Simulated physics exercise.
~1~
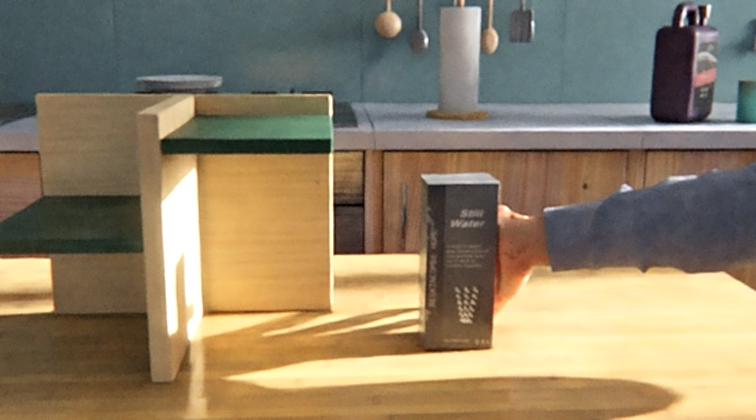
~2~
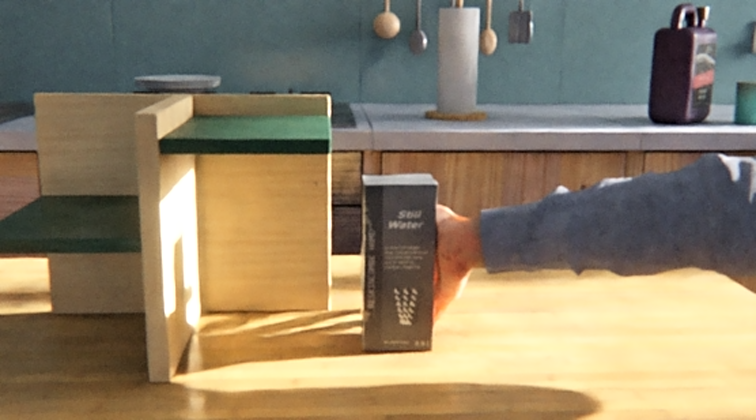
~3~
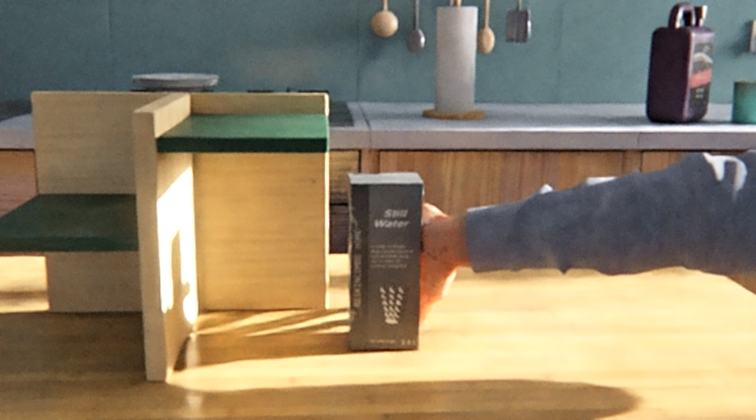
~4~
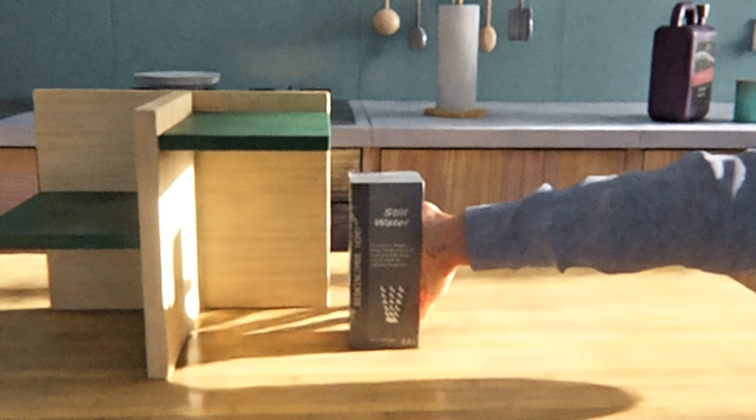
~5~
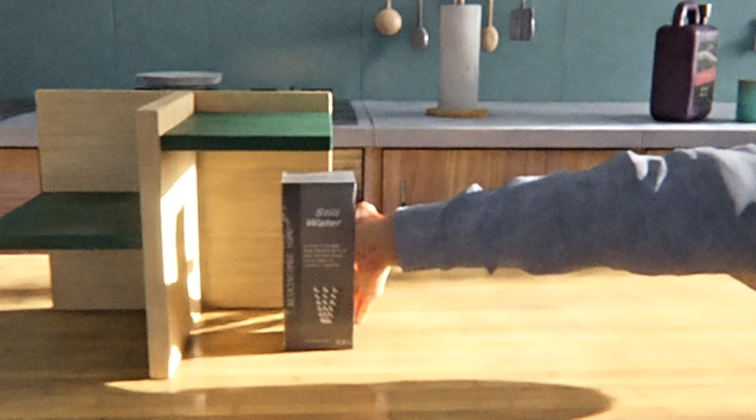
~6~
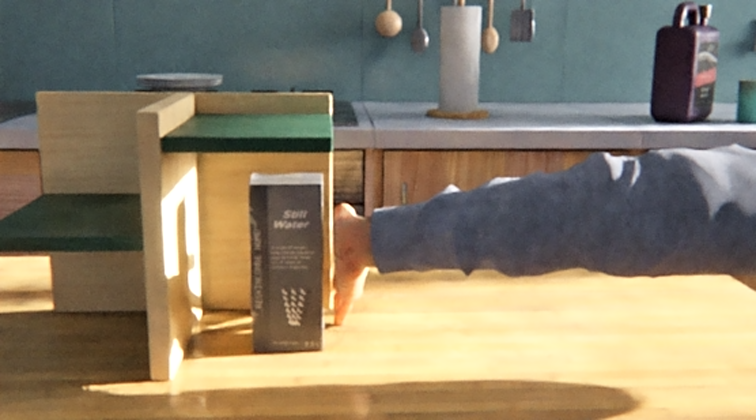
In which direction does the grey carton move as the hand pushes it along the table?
The grey carton moves to the left, toward the wooden shelf unit.
The video shows a hand sliding an upright grey carton left across a wooden table toward a pale wooden shelf unit with green boards, pausing briefly near the opening before pushing it in, so that it ends standing beneath the higher green shelf.
